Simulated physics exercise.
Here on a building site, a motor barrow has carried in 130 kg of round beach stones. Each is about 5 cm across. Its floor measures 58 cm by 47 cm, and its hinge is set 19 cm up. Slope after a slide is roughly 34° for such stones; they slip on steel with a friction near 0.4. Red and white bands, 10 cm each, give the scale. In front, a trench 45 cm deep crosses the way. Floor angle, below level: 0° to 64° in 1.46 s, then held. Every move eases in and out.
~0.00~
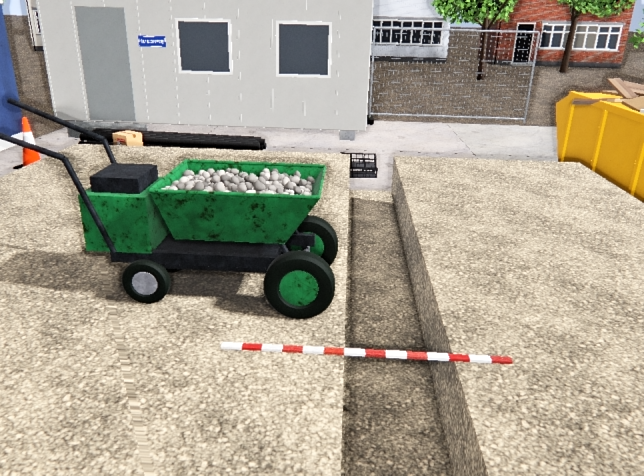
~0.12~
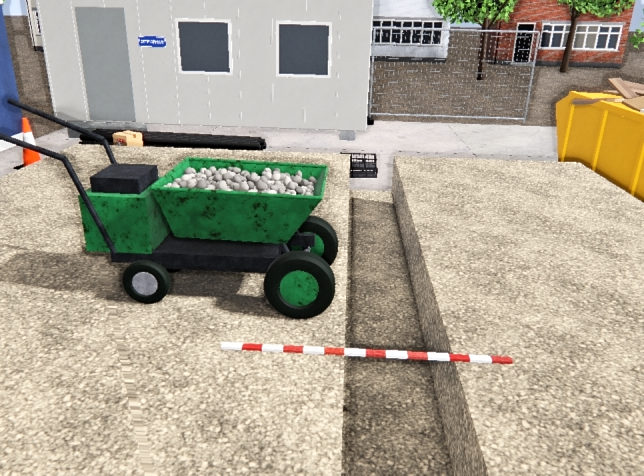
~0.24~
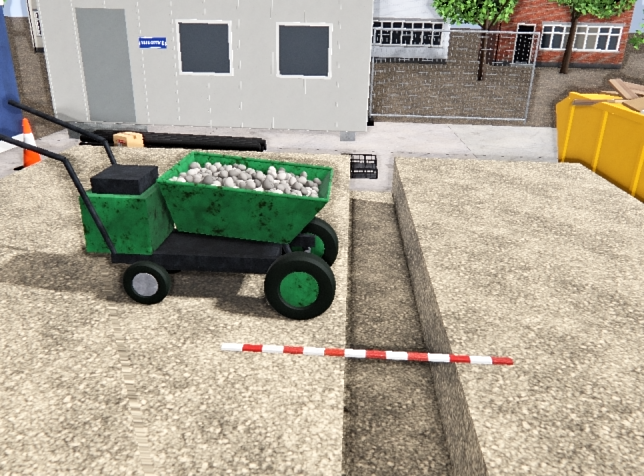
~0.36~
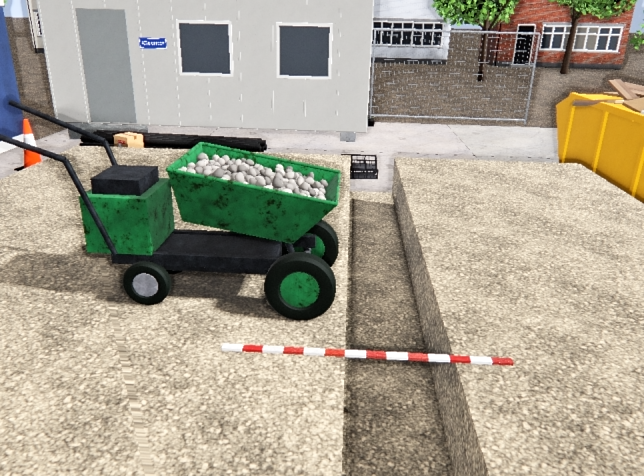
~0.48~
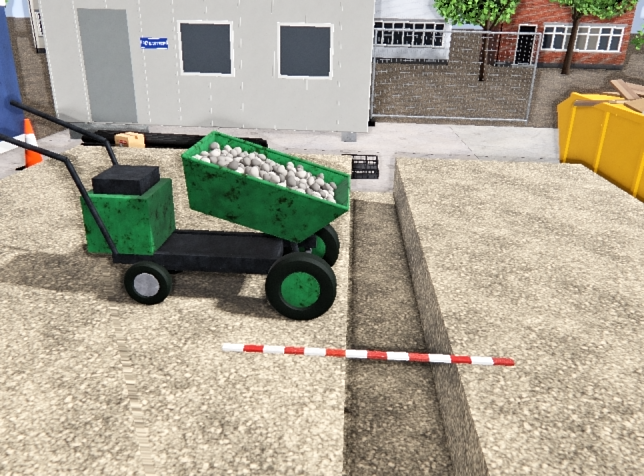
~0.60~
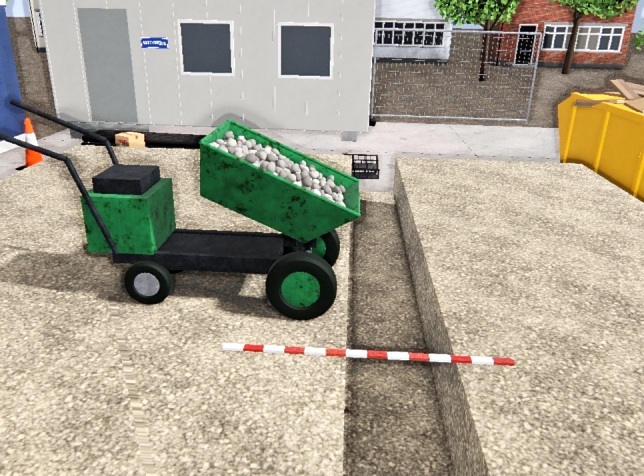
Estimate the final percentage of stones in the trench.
I would say 68 percent.
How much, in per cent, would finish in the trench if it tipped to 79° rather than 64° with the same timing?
About 65 per cent would end up in the trench.
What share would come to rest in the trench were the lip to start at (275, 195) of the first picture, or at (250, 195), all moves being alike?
Near 95 per cent from the first place, 95 from the second.
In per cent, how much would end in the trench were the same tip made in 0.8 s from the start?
Then roughly 55 percent.
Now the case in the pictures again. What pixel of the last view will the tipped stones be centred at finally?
I'd point to around (414, 352).
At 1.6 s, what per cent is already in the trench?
By that moment, roughly 30 per cent of the load.
After 1.1 s the floor is at 54°; 100 % in the skip; the foremost stones are at (399, 238).
After 1.6 s the floor is at 64°; 58 % in the skip, 30 % in the trench, 12 % past the trench; the foremost stones are at (484, 300).
After 1.9 s the floor is at 64°; 31 % in the skip, 43 % in the trench, 26 % past the trench; the foremost stones are at (553, 304).
After 3.9 s the floor is at 64°; 6 % in the skip, 68 % in the trench, 26 % past the trench; the foremost stones are at (589, 303).
